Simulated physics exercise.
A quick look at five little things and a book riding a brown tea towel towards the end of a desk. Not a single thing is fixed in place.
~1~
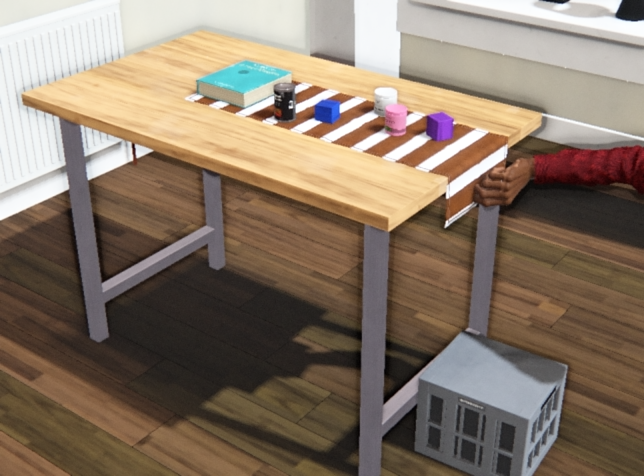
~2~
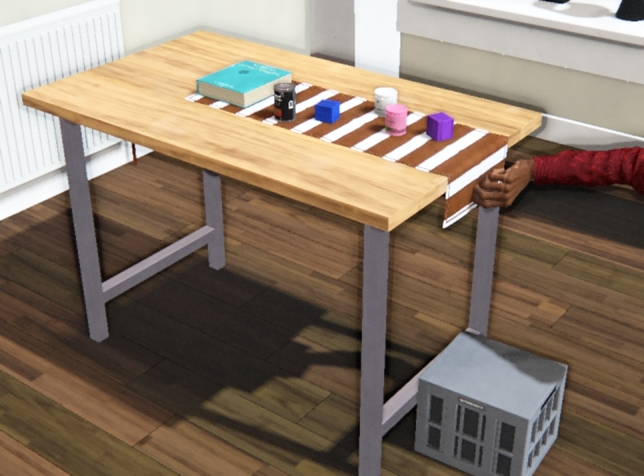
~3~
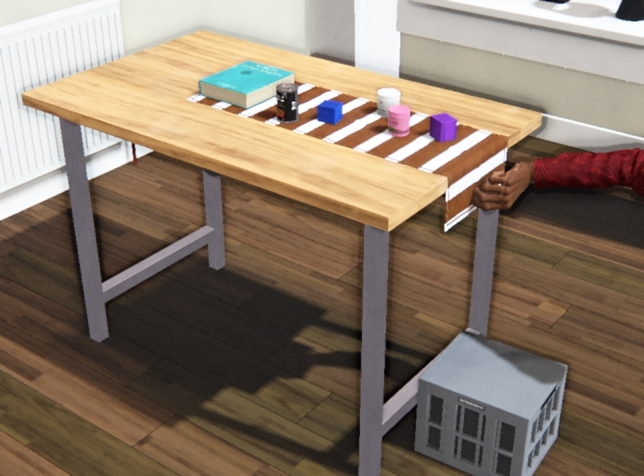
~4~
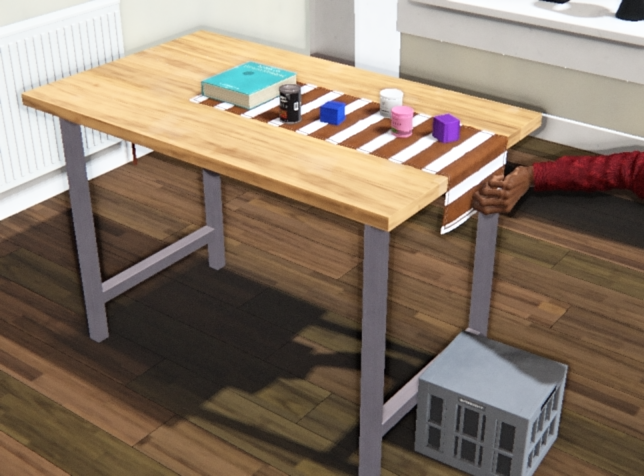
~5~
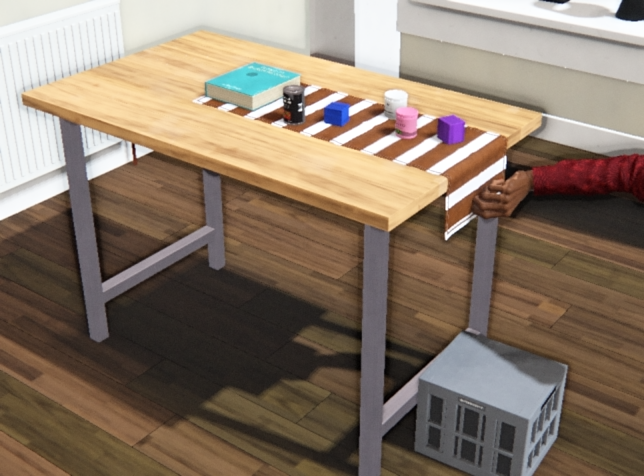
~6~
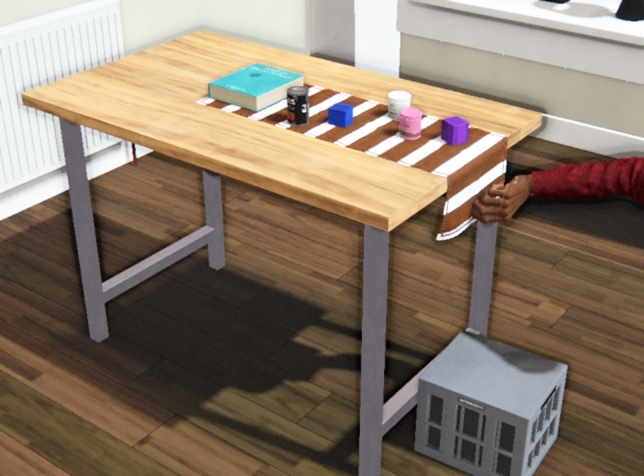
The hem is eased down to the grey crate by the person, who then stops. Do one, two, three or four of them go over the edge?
Four of them do.
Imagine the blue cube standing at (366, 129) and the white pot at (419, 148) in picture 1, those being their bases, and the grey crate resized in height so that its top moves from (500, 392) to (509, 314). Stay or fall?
The blue cube ends up still on top and the white pot ends up off the top.
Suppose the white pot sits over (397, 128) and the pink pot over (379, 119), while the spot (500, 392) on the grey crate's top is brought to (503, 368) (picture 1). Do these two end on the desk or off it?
The white pot is lost; the pink pot is lost.
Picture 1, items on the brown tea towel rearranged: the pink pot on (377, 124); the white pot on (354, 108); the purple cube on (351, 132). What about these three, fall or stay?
Each in turn: The pink pot goes down, the white pot goes down, the purple cube goes down.
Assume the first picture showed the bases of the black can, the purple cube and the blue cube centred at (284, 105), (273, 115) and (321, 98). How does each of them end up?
In the end the black can is still on top, the purple cube is still on top, and the blue cube is still on top.
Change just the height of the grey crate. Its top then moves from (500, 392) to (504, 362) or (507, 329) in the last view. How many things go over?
Numbers: 3; 2.
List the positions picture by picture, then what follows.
Hem (445, 228); purple cube (440, 117); pink pot (396, 108); white pot (386, 91); blue cube (327, 103); black can (285, 86); top of the crate (500, 392), in the first frame.
Hem (443, 228); purple cube (440, 117), in the second frame.
Hem (445, 231); pink pot (400, 109), in the third frame.
Hem (441, 233); white pot (391, 93); top of the crate (500, 392), in the fourth frame.
Hem (446, 240); blue cube (337, 106), in the fifth frame.
Hem (437, 240); purple cube (456, 121); pink pot (411, 112); white pot (399, 95); blue cube (341, 107); black can (298, 90), in the sixth frame.
A little later, hem near (471, 274); purple cube gone.
Next, hem near (468, 347); purple cube, pink pot and white pot gone.
When it is over, hem on the crate; purple cube, pink pot, white pot and blue cube gone. The answer is four.
